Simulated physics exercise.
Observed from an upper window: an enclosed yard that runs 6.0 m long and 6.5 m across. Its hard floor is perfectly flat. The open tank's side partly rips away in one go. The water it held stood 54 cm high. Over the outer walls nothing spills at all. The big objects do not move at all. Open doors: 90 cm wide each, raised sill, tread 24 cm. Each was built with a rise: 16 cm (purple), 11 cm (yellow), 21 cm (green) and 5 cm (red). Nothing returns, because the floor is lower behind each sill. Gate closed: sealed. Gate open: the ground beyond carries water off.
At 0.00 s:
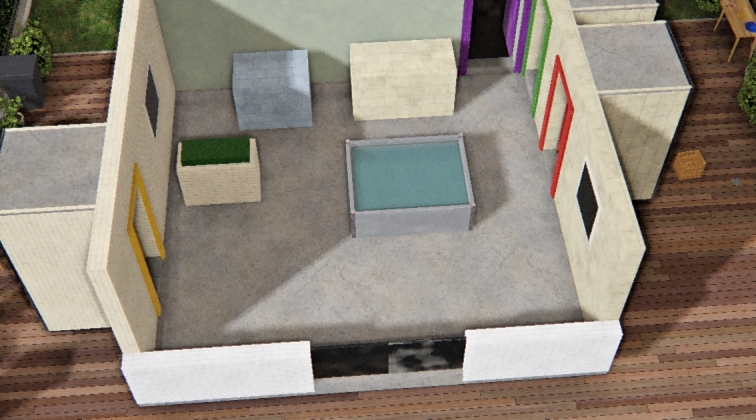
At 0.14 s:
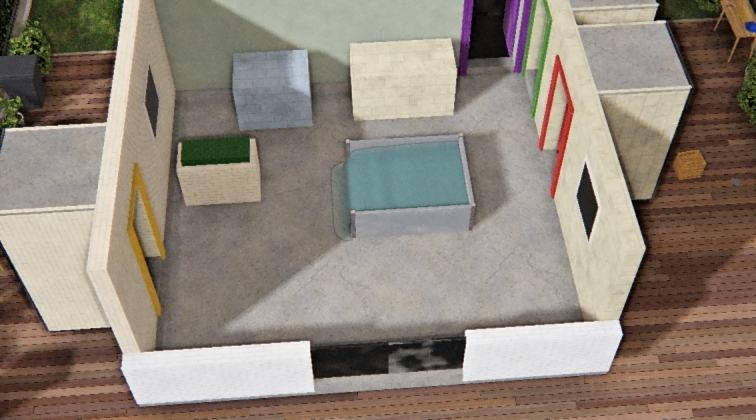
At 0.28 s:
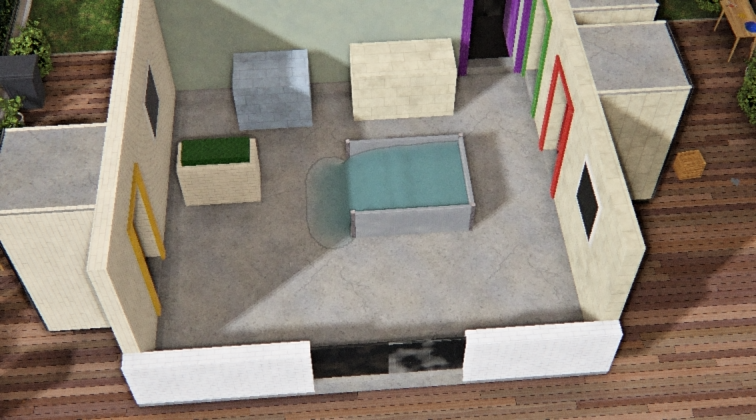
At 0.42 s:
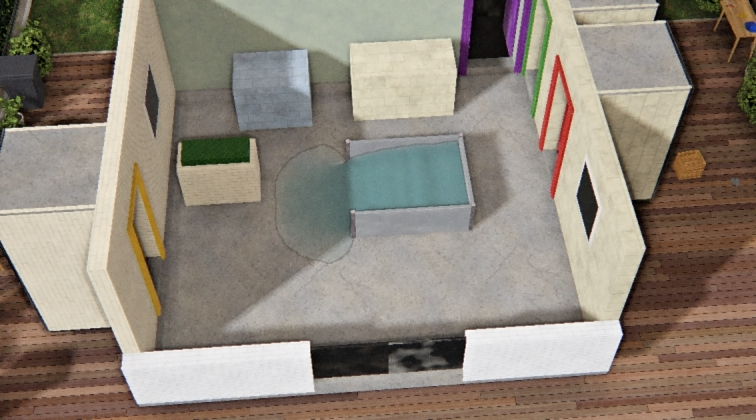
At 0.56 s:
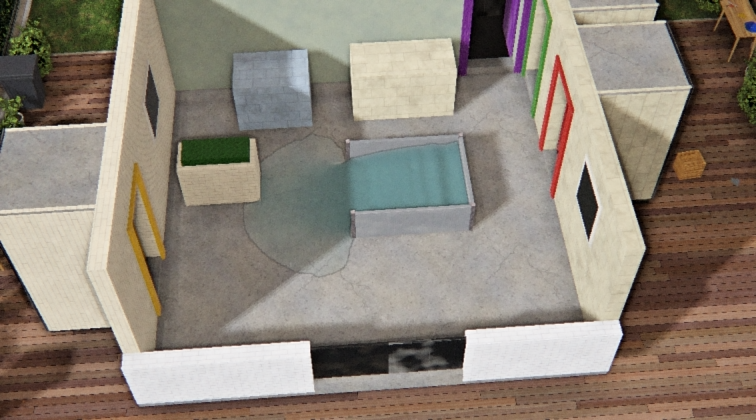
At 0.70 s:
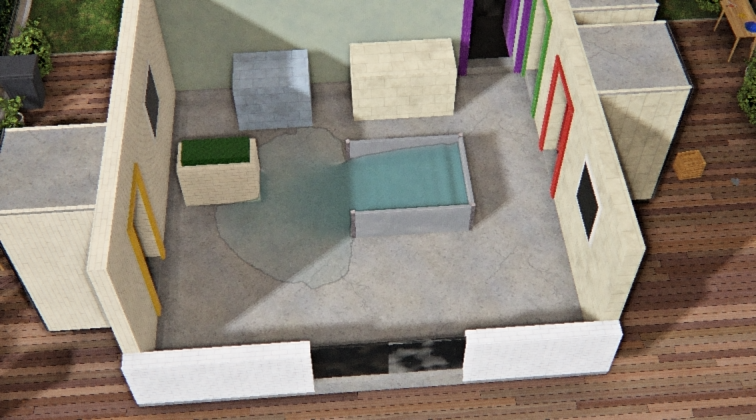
A grey-walled open tank of blue-green water stands right of centre in a walled yard with a flat grey floor, seen from high above. Around it are a planter with green growth, a bluish block and a cream block behind, a yellow door frame left, and red, green and purple ones right. The tank's left side gives way and water pours out, spreading leftward in a widening, thinning sheet toward the planter, while the camera stays still.
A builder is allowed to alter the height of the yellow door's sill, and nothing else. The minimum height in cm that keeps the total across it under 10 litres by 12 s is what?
It is close to 17 cm.
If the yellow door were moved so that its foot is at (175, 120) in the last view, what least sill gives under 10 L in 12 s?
It needs roughly 14.5 cm.
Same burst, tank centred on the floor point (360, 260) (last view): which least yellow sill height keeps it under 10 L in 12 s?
New minimum height: Approx. 26 cm.
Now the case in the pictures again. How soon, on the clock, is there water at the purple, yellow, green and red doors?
Front arrival: Purple 5.5 seconds, yellow 1.4 seconds, green 6.5 seconds, red 7.0 seconds.
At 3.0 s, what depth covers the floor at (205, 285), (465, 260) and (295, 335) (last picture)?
Ordered as asked: 5, 0, 1 cm.
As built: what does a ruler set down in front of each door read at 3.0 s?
Door by door in centimetres - purple 0, yellow 17, green 0, red 0.
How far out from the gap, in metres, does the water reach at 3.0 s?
Close to 4.4 metres, I'd say.
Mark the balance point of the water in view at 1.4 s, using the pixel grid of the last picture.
I'd say around (341, 200).
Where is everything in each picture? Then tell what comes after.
Still water, 54 cm deep, in the open tank at (409, 176); the yellow door at (148, 246) is dry, in the first frame.
The gap is at (353, 192), the front 0.2 m out at (342, 233); the back of the open tank holds 54 cm, in the second frame.
Water pours out at (353, 194) and has run 0.7 m, to (311, 209); about 10 cm deep outside, 54 cm at the back, in the third frame.
Water pours out at (353, 195) and has run 1.2 m, to (283, 231); about 7 cm deep outside, 54 cm at the back, in the fourth frame.
Water pours out at (353, 195) and has run 1.7 m, to (250, 227); about 6 cm deep outside, 50 cm at the back, in the fifth frame.
Water pours out at (353, 195) and has run 2.2 m, to (221, 217); about 6 cm deep outside, 46 cm at the back; the yellow door at (148, 246), 3.4 m from the gap, is still 1.3 m from the nearest water, in the sixth frame.
After 1.4 s water covers 25 % of the floor, deepest (32 cm) near (264, 192); 5 cm at the yellow door, 0 litres in over its 11 cm sill.
After 3.0 s water covers 40 % of the floor, deepest (31 cm) near (154, 369); 17 cm at the yellow door, 37 litres in over its 11 cm sill.
After 12.0 s water covers 100 % of the floor, deepest (8 cm) near (567, 352); 4 cm at the yellow door, 50 litres in over its 11 cm sill.
At the yellow door as built, the water arrived by 1.4 s and peaked near 21 cm at 2.2 s.
With a sill of 14.5 cm, 23 litres would have come in within the 12 s; with 19.5 cm, 4 litres. So under 10 litres takes about 17 cm.
